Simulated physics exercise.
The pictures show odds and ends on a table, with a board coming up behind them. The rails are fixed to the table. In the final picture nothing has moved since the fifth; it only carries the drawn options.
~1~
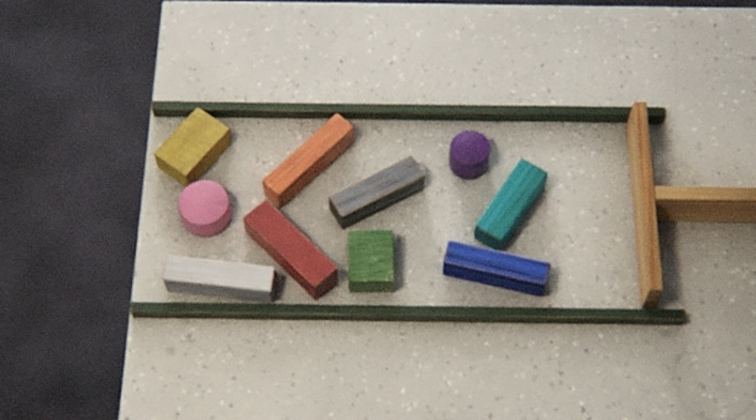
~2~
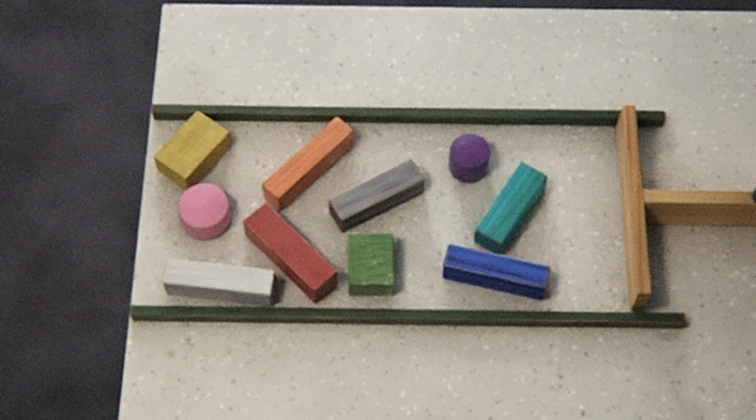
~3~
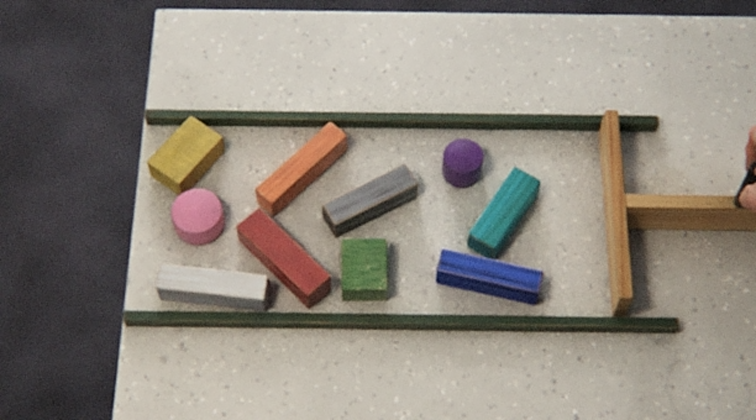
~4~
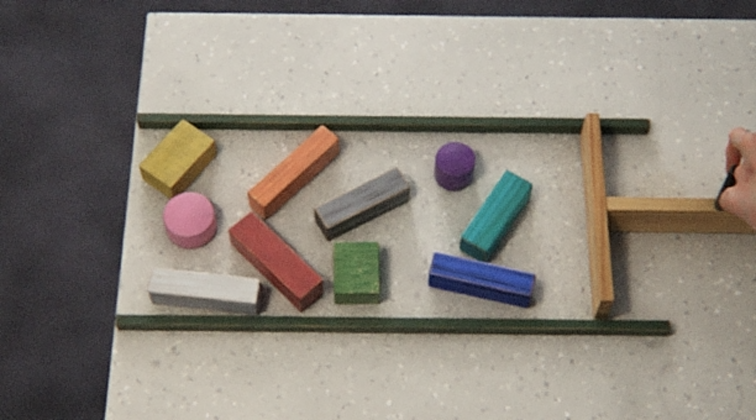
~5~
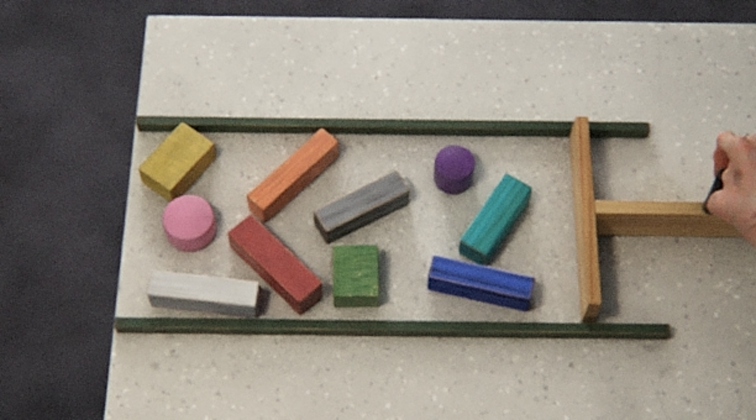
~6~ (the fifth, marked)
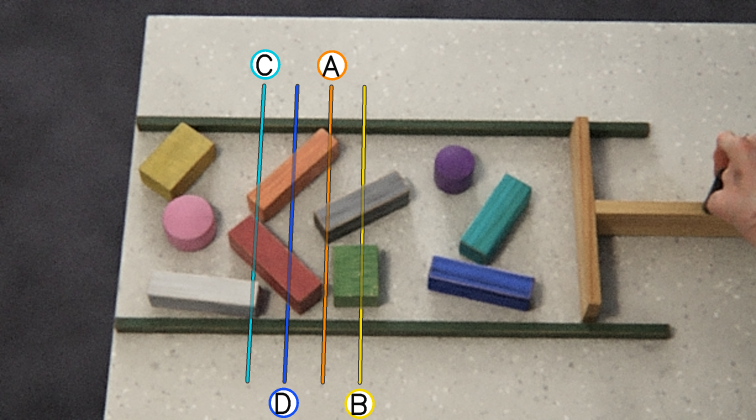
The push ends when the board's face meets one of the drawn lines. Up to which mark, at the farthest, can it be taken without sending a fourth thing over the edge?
At C, and not beyond.
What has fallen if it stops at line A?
The white stick goes over.
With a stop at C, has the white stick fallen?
Yes.
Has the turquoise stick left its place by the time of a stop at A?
By then, yes.
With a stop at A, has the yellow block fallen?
No.
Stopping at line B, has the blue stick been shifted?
Yes.
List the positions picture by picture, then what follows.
In the first frame, orange bar (309, 161); grey stick (377, 193); white stick (220, 280).
In the second frame, board (637, 196); purple tin (469, 158).
In the third frame, board (619, 200); red bar (284, 258).
In the fourth frame, board (600, 203); turquoise stick (496, 217).
In the fifth frame, board (588, 206); green block (356, 276); orange bar (294, 176); grey stick (362, 208).
On the marked copy, A at (327, 226); B at (362, 226); C at (256, 225); D at (291, 225).
Following C. Soon after the start, board (469, 205); red bar (263, 261); blue stick (408, 287).
Later, board (350, 203); white stick (101, 299); pink tin (143, 222).
In the end, board (260, 202); white stick over the edge; pink tin over the edge; two fallen.
As for the rest, A is within the limit but short; B is within the limit but short; D is within the limit but short.
